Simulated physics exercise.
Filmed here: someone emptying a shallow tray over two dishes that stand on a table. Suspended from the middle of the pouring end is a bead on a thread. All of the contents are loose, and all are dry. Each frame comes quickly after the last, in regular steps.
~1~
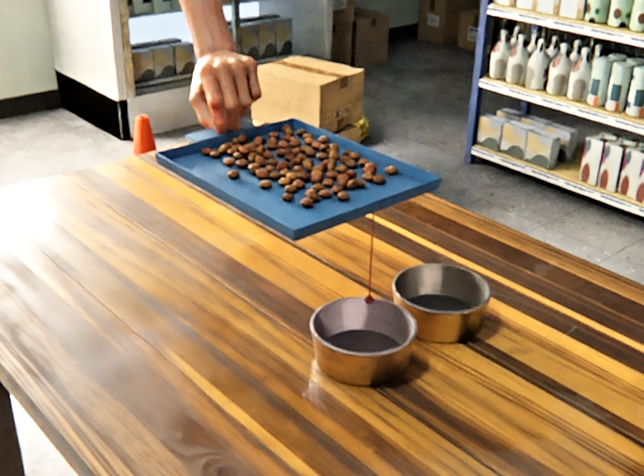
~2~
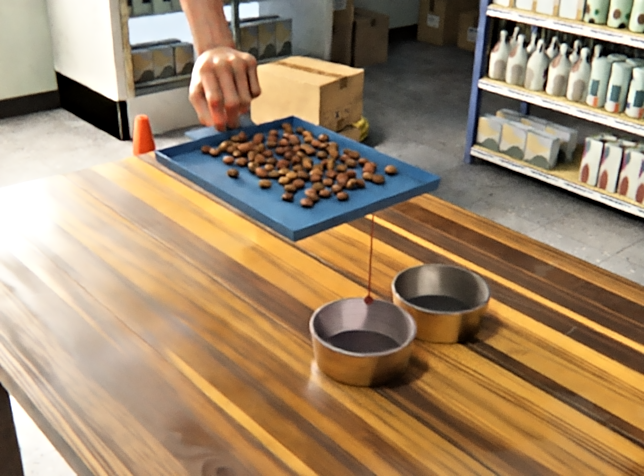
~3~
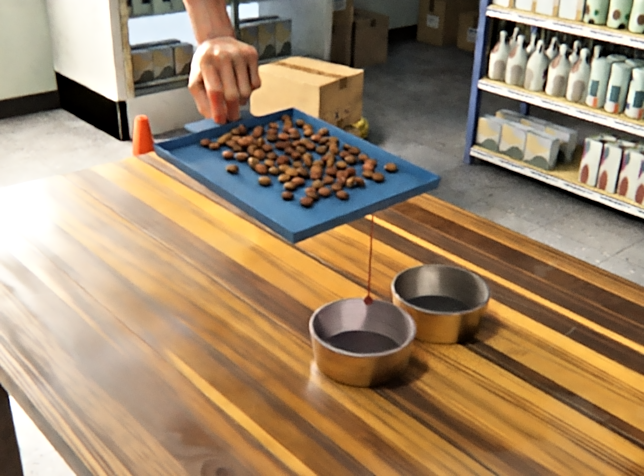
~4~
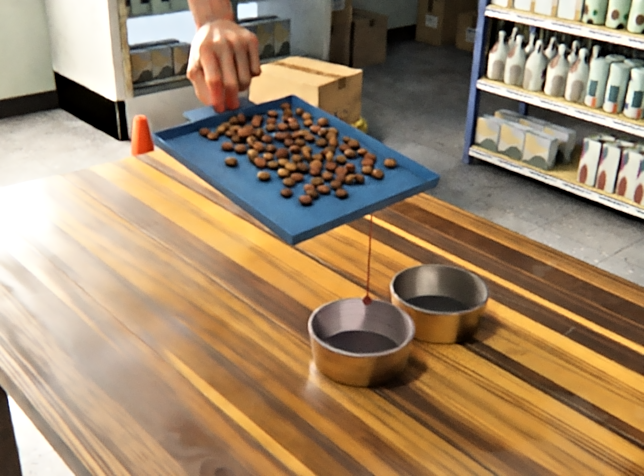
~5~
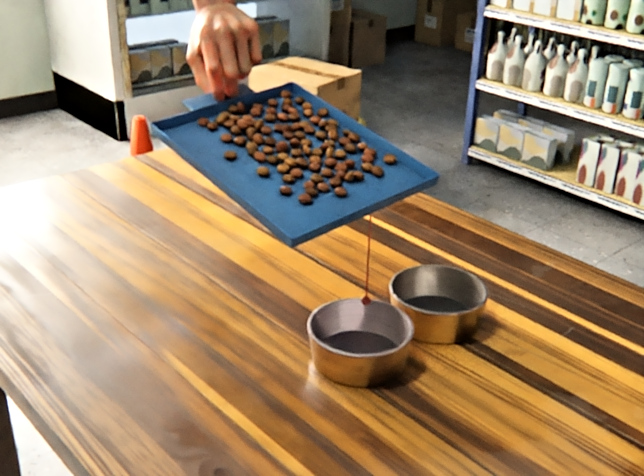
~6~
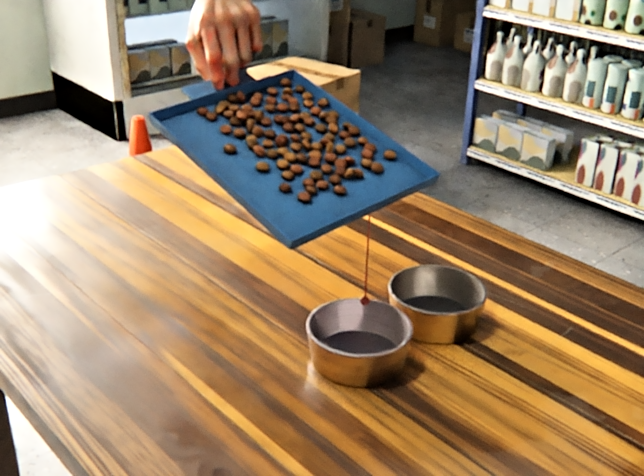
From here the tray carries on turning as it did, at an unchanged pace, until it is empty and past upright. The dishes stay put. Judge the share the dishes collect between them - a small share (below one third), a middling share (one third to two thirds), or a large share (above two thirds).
A middling share.
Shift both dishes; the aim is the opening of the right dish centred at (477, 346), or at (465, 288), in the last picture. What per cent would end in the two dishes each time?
Close to 0 in a hundred, then close to 30 in a hundred.
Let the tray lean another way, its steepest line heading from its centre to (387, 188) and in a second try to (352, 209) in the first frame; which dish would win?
Try one: Right-side dish; try two: Left-side dish.
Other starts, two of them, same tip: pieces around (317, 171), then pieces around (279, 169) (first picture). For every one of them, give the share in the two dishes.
First try 40 %, second try 40 %.
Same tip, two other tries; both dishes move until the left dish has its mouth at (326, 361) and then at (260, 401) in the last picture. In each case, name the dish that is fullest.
For the first try I'd say the dish over on the left, and for the second, the dish over on the right.
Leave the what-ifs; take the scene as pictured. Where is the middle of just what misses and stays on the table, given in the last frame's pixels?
Roughly at pixel (306, 414).
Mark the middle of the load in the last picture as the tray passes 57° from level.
Roughly at (333, 203).
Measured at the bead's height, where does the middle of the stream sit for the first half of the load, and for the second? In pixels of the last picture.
The opening part goes through (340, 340); what follows goes through (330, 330).
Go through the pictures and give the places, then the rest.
In the first picture, corners of the pouring end near (295, 228) and (439, 177), level; middle of the load near (296, 162), bits of dog kibble; left dish near (400, 361); right dish near (477, 320); bead on its thread near (369, 300).
In the second picture, corners of the pouring end near (294, 229) and (438, 177), level; middle of the load near (296, 161).
In the third picture, corners of the pouring end near (294, 231) and (438, 177), tipped barely, lowest at the left corner; middle of the load near (296, 157).
In the fourth picture, corners of the pouring end near (293, 234) and (438, 175), tipped a little, lowest at the left corner; middle of the load near (295, 150).
In the fifth picture, corners of the pouring end near (292, 237) and (438, 174), tipped a little, lowest at the left corner; middle of the load near (295, 143).
In the sixth picture, corners of the pouring end near (292, 239) and (437, 173), tipped clearly, lowest at the left corner; middle of the load near (295, 138); left dish near (395, 362); right dish near (473, 321).
Shortly afterwards, tray tipped steeply; all but a few on the tray; a little in the air.
Next, tray tipped right over; near half on the tray; near a quarter in the left dish; near a quarter outside both; near a quarter in the air.
Some moments later, tray tipped past a quarter turn; near half in the left dish; near half outside both.
In the end, tray tipped past a quarter turn; near half in the left dish; none at all in the right dish; near half outside both.
